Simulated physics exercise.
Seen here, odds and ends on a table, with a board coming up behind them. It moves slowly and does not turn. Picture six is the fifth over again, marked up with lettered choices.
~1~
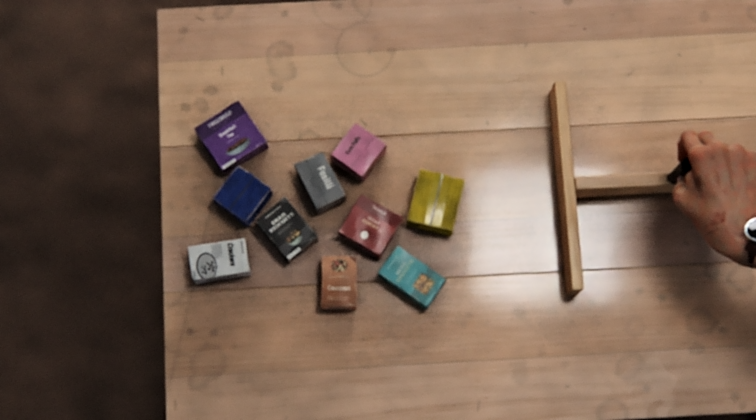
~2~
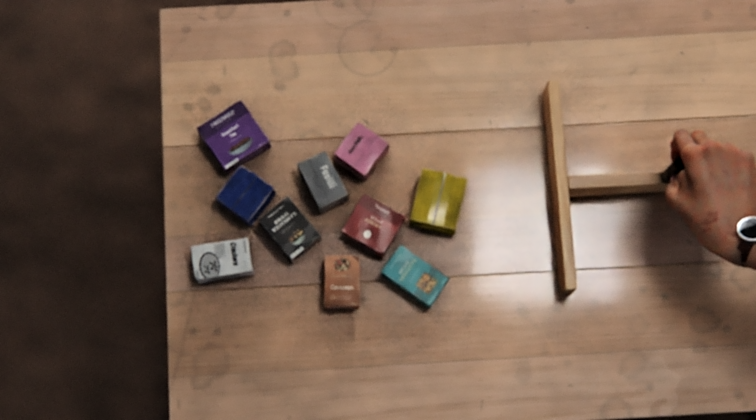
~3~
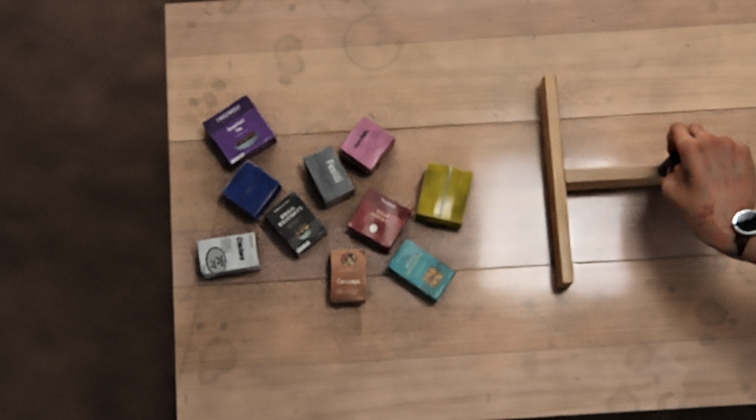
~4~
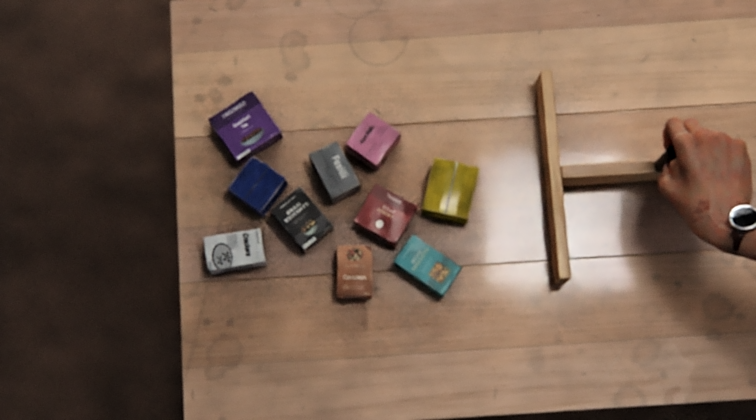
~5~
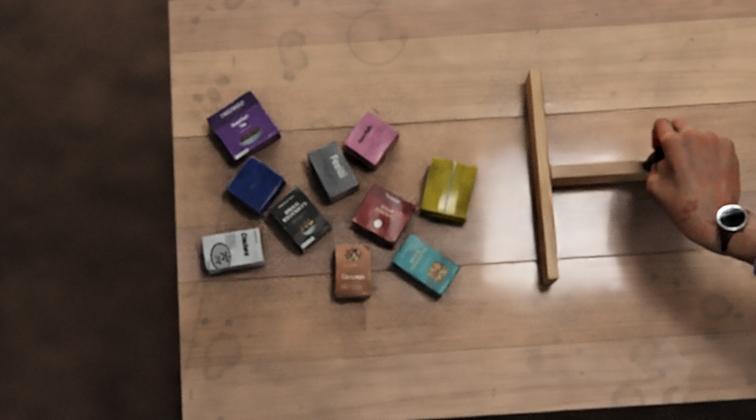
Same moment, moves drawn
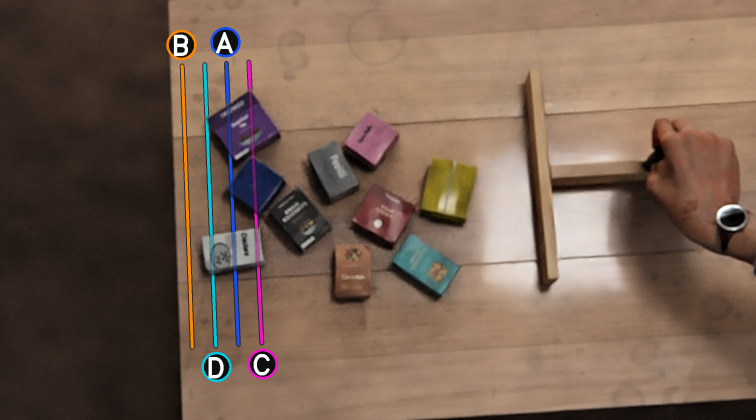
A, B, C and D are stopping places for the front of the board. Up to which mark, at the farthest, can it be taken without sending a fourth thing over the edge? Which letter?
At C, and not beyond.
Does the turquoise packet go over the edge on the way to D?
No.
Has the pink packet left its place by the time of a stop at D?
Yes.
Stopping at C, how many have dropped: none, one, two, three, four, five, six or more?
Three.
On the marked copy, A at (232, 201); B at (187, 204); C at (255, 199); D at (210, 202).
Following C. Soon after the start, board (440, 179); grey box (320, 170); turquoise packet (406, 265).
Later, board (335, 186); white box (172, 266); black box (218, 243).
In the end, board (257, 191); white box over the edge; black box over the edge; three fallen.
As for the rest, A drops five; B drops ten; D drops seven.
